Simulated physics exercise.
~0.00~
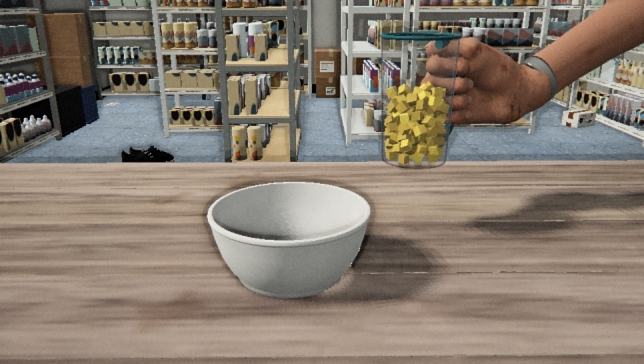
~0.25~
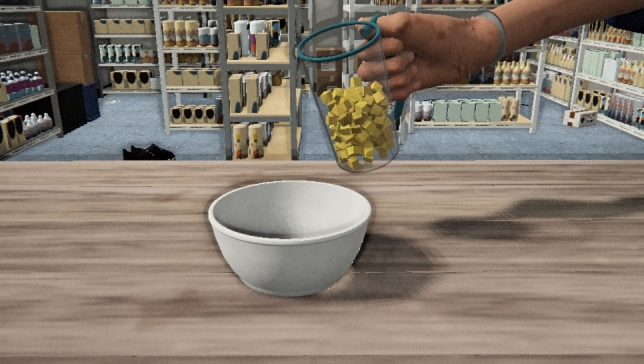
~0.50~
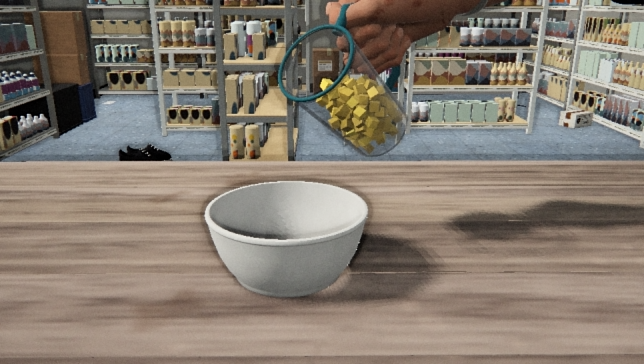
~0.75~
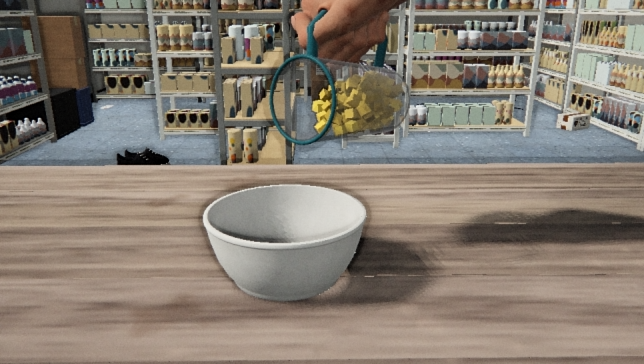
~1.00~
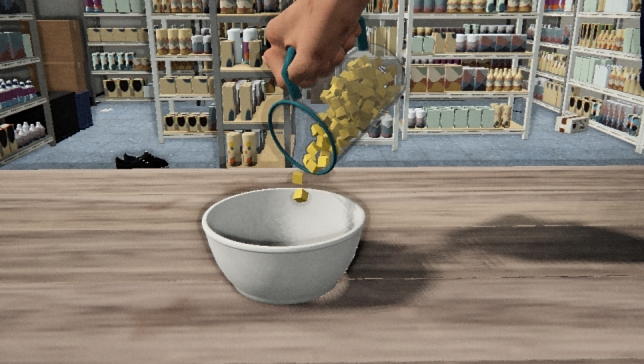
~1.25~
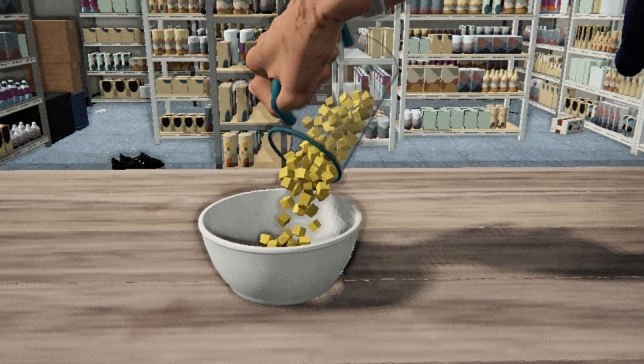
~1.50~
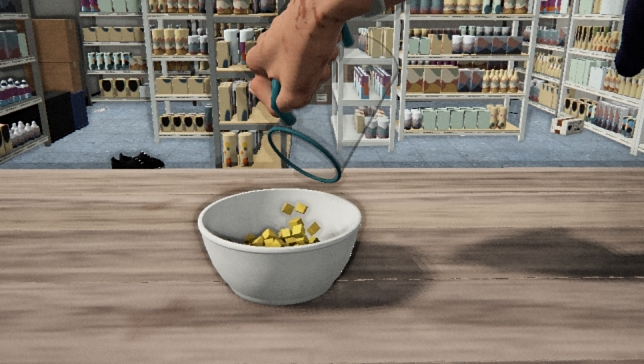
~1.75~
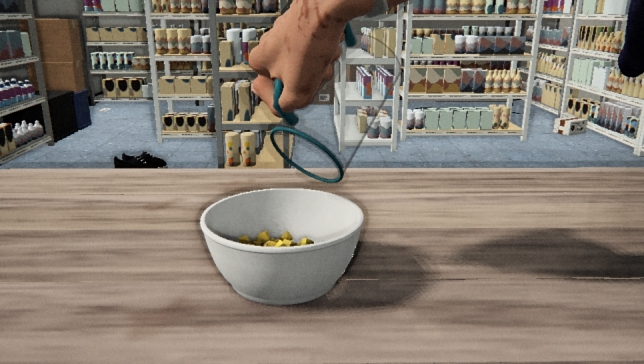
A hand holding a clear cup with a teal rim, filled with yellow cubes, moves left over a white bowl on a wooden table and tips it until the cubes tumble out, leaving the cup empty and the cubes resting inside the bowl.
